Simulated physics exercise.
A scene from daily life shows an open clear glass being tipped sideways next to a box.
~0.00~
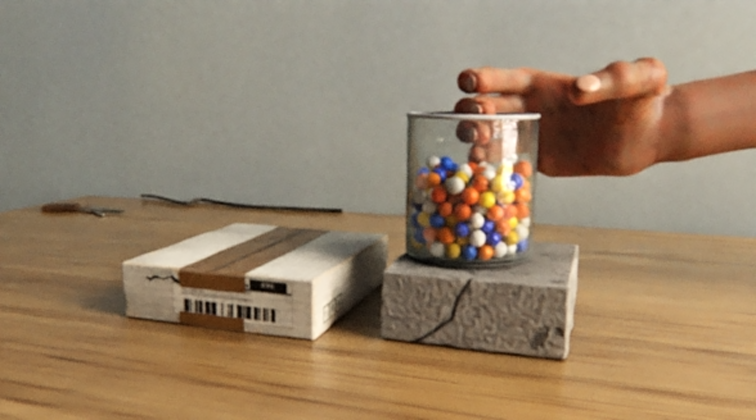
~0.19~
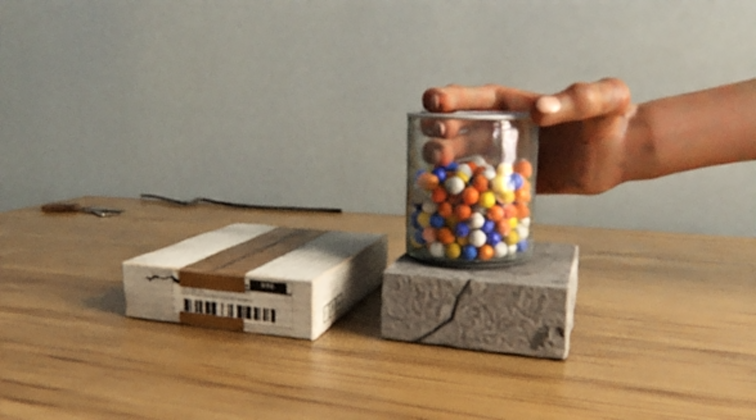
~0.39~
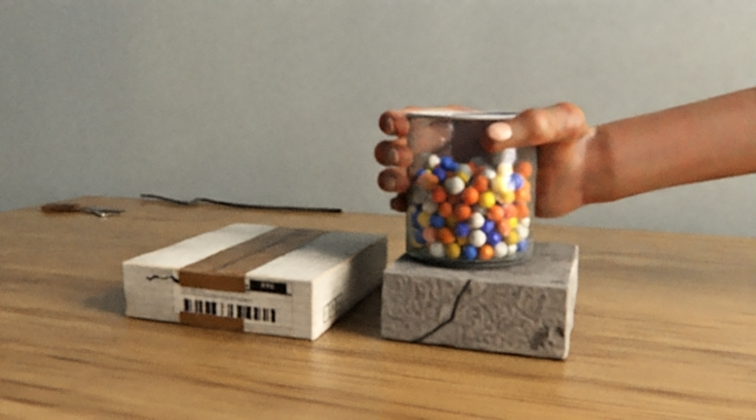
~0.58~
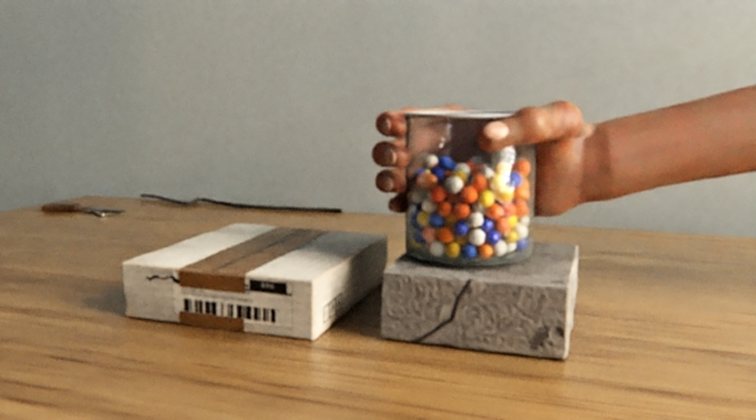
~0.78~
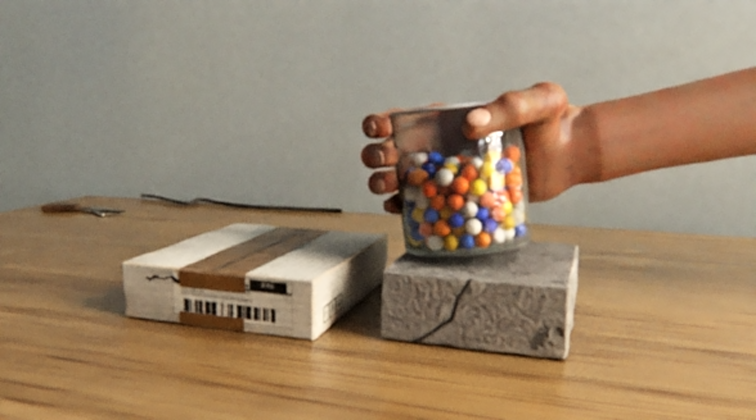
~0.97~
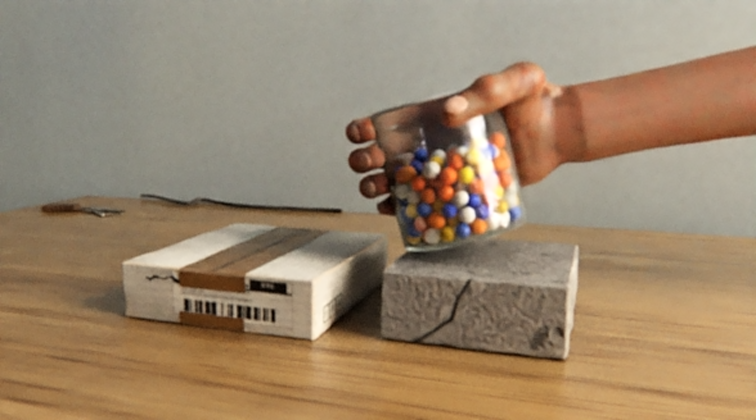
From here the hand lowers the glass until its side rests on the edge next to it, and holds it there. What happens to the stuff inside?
Some escapes.
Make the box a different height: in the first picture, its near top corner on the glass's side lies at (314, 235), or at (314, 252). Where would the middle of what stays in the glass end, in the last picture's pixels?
First try: Around (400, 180). Second try: Around (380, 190).
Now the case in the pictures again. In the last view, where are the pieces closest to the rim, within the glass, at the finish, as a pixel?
Near (273, 244).
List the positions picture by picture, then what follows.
Glass near (470, 183), two thirds full of round plastic beads; box near (268, 272), its top below the glass's foot, in the first picture.
Glass near (470, 183), upright; rim near (411, 114); top of the contents near (462, 175), in the second picture.
Glass near (470, 183), upright; rim near (411, 114); box near (268, 272), in the third picture.
Glass near (469, 182), upright; rim near (409, 114); top of the contents near (475, 184), in the fourth picture.
Glass near (461, 175), leaning 7°; rim near (394, 115); box near (268, 272), in the fifth picture.
Glass near (449, 167), leaning 16°; rim near (376, 118); box near (268, 272), its top below the glass's foot, in the sixth picture.
After 1.48 s, the glass leans 37°; everything is still inside.
After 2.12 s, the glass leans 64°; everything is still inside.
After 2.82 s, the glass leans 94°; a small part of the round plastic beads out of it.
In the end (4.5 s), the glass rests on the box at 100°; near two thirds of the round plastic beads out of it.
